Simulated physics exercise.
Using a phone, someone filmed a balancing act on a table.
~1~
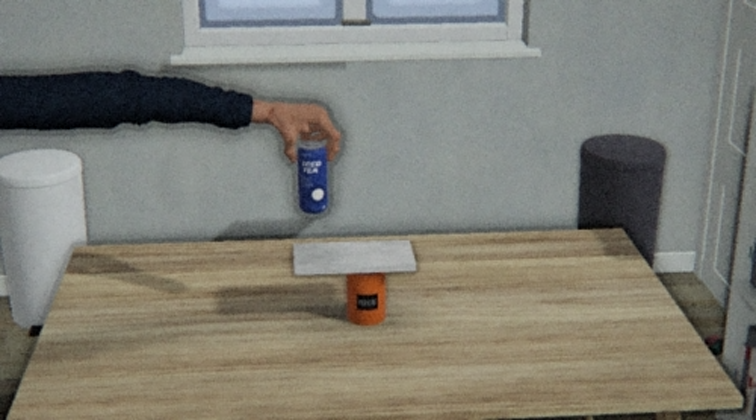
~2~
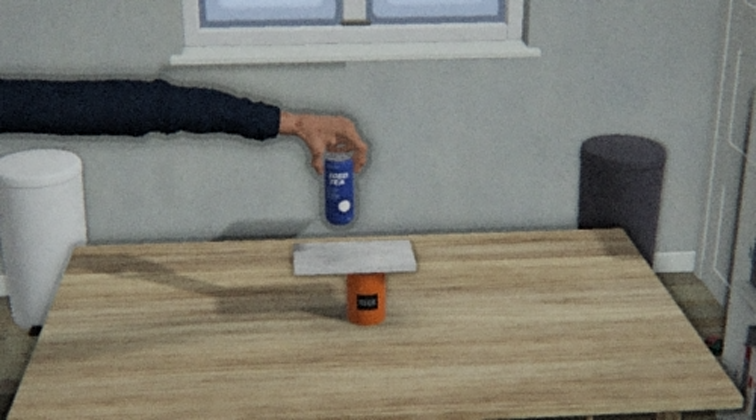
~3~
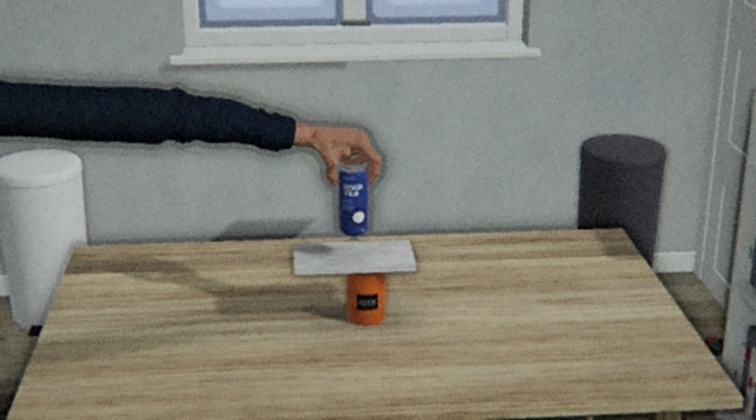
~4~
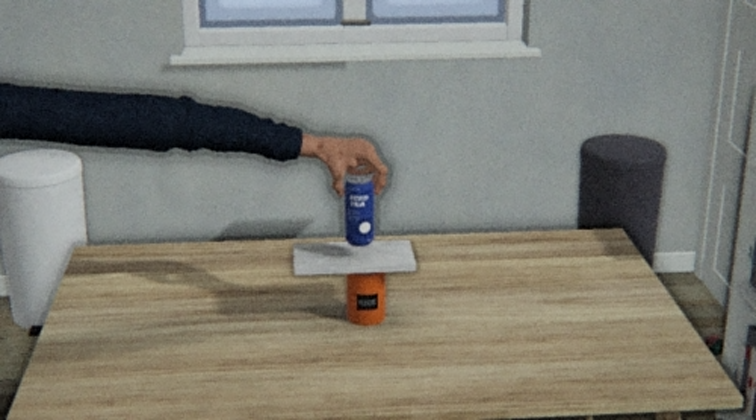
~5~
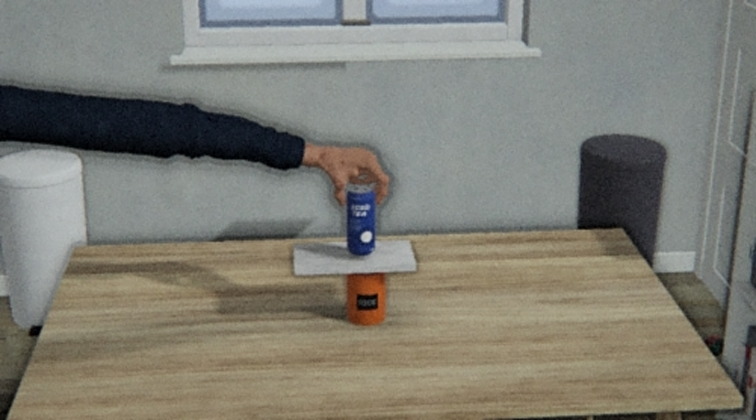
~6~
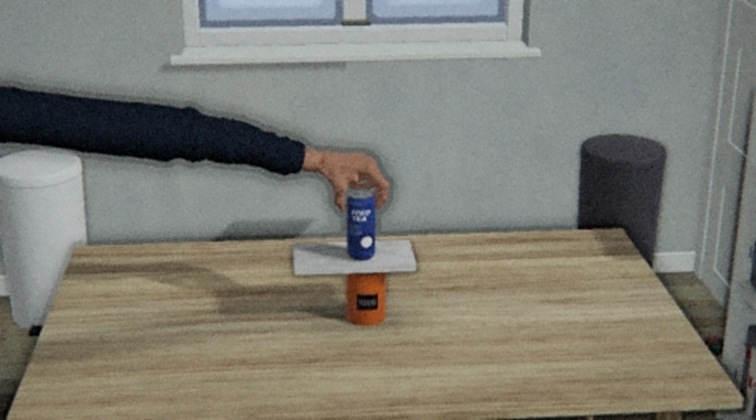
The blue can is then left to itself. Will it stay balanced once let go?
Yes.
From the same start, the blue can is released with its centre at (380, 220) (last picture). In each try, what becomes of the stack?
The stack then stays standing.
Then, 0.60 s later than the last frame, all is still.
Then, 1.40 s later than the last frame, things are still on the move.
Then, 2.10 s later than the last frame, blue can resting near (361, 226).
When it is over, all 3 as before. End places, in pixels of the last picture, blue can near (361, 226). The stack holds.
